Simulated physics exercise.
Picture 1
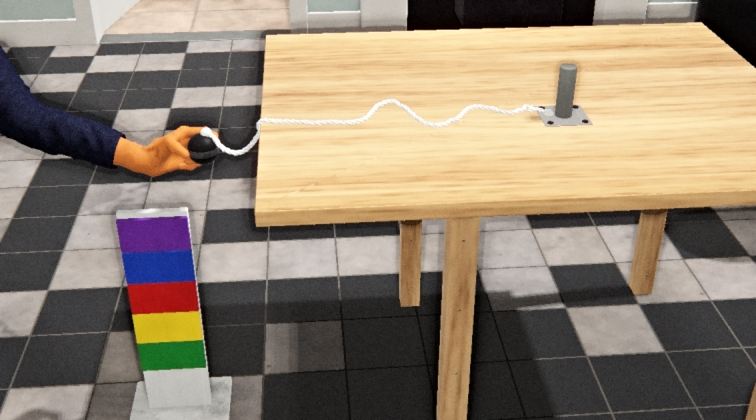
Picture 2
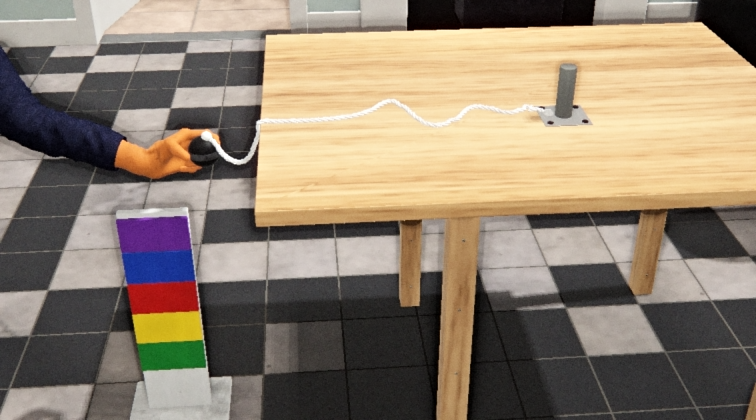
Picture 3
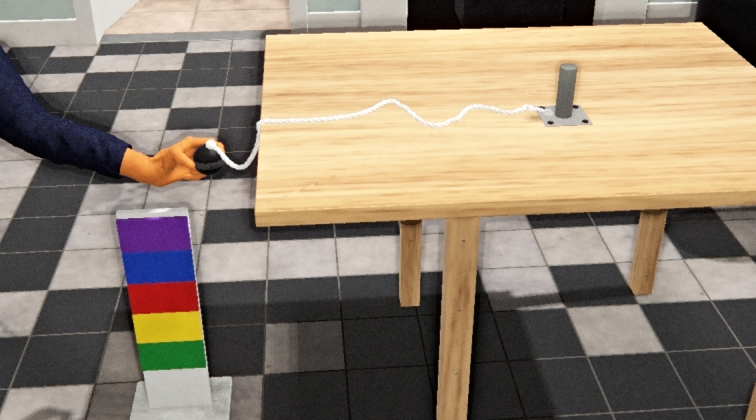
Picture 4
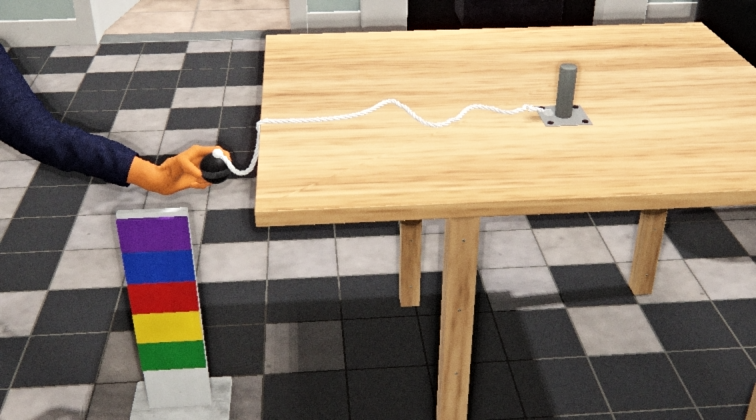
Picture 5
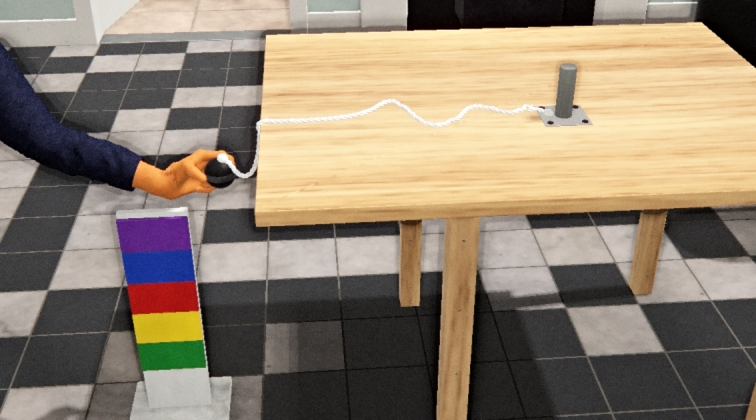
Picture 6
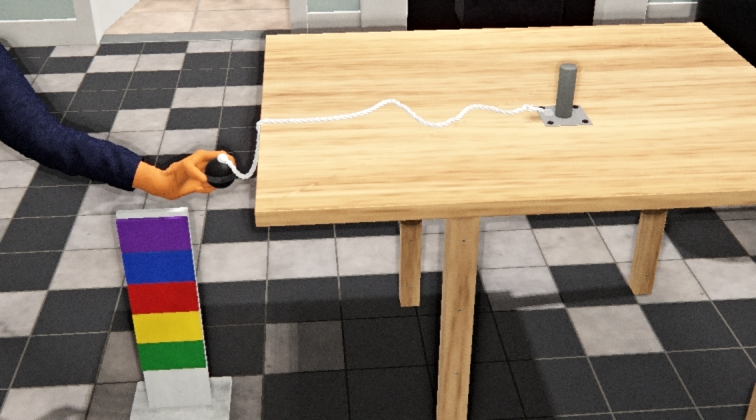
A hand held a black ball tied to a wavy white cord beside a wooden table, moved it slightly down and to the right above the coloured bands, then kept it still.
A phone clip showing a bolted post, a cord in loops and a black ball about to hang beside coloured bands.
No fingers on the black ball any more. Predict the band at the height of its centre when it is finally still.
The red band, level with its centre.
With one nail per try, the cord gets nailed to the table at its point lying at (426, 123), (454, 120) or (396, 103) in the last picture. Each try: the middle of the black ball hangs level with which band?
Try by try: Blue, then blue, then purple.
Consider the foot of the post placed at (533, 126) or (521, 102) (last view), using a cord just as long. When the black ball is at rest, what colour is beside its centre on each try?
Trial 1 - yellow; trial 2 - yellow.
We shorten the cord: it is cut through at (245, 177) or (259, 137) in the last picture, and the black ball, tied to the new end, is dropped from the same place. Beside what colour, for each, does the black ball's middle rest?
Try by try it comes out as blue; purple.
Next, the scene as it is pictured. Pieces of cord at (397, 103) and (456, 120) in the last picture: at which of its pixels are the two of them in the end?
Final positions are (318, 117) and (412, 117), in that order.
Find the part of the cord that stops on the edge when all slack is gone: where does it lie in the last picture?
(353, 116).
Early on, ball near (271, 275); level with blue.
Midway, ball near (262, 293); level with red.
Finally, ball near (270, 296); level with red. The red one.
